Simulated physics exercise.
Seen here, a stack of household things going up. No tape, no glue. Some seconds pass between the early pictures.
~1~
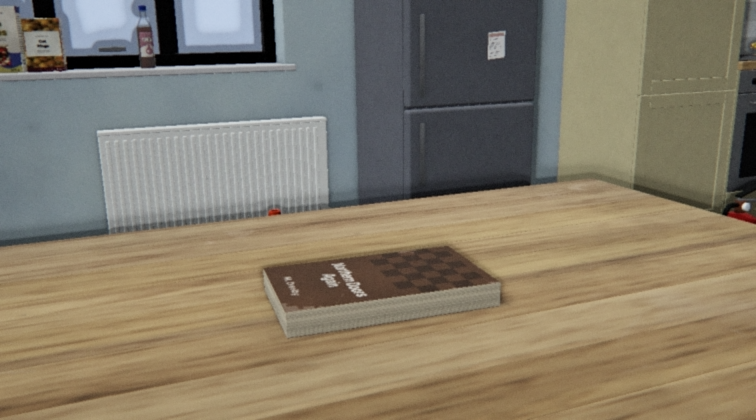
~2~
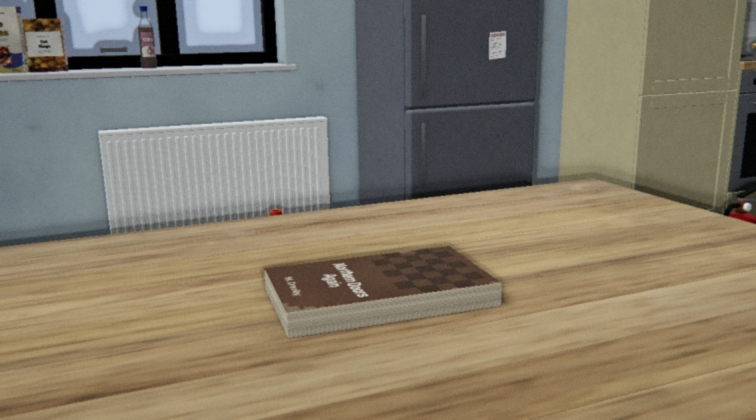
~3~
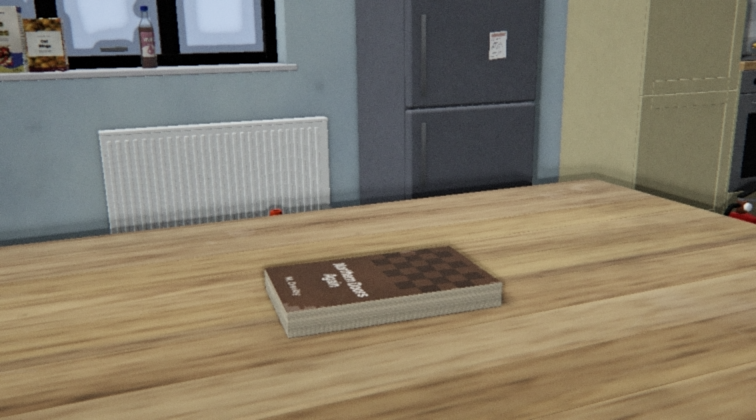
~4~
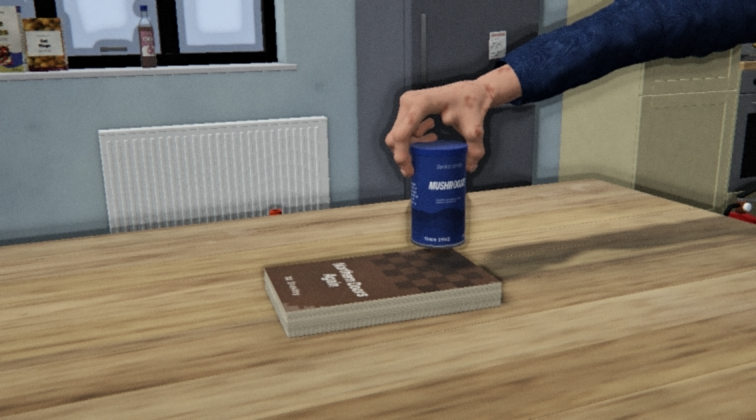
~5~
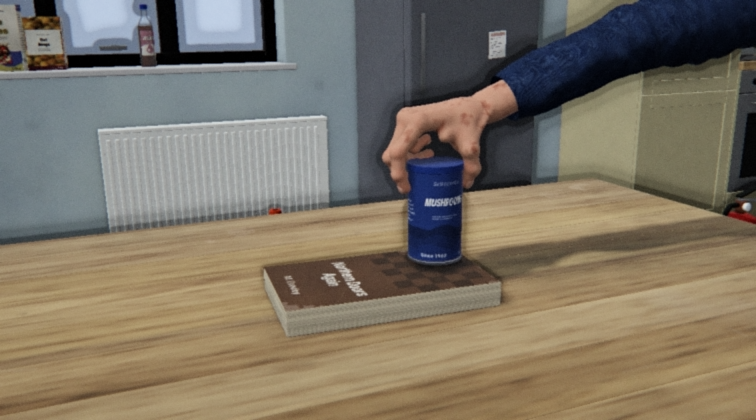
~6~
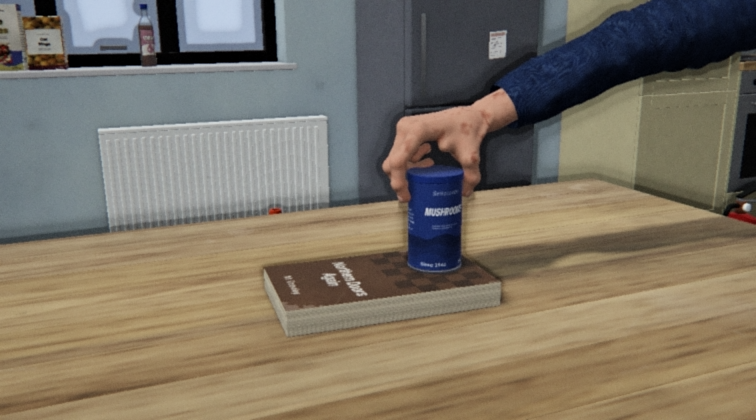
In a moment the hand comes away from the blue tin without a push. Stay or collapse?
It holds.
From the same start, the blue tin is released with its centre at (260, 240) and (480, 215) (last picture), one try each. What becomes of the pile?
In the first case it comes apart; in the second case it comes apart.
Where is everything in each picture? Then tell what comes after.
In the first frame, the last thing is not in view yet; brown book (378, 286).
In the second frame, the last thing is not in view yet; brown book (379, 287).
In the third frame, the last thing is not in view yet; brown book (379, 286).
The fourth frame shows on its way; blue tin (438, 194); brown book (379, 286).
The fifth frame shows on its way; blue tin (435, 210); brown book (378, 286).
The sixth frame shows set down, still held; blue tin (435, 219); brown book (378, 286).
Then, 0.50 s on from there, no change.
Then, 1.10 s on from there, blue tin resting near (435, 219).
In the end, both unmoved. At the end, from the last picture's camera, blue tin near (435, 219). The pile keeps its balance.
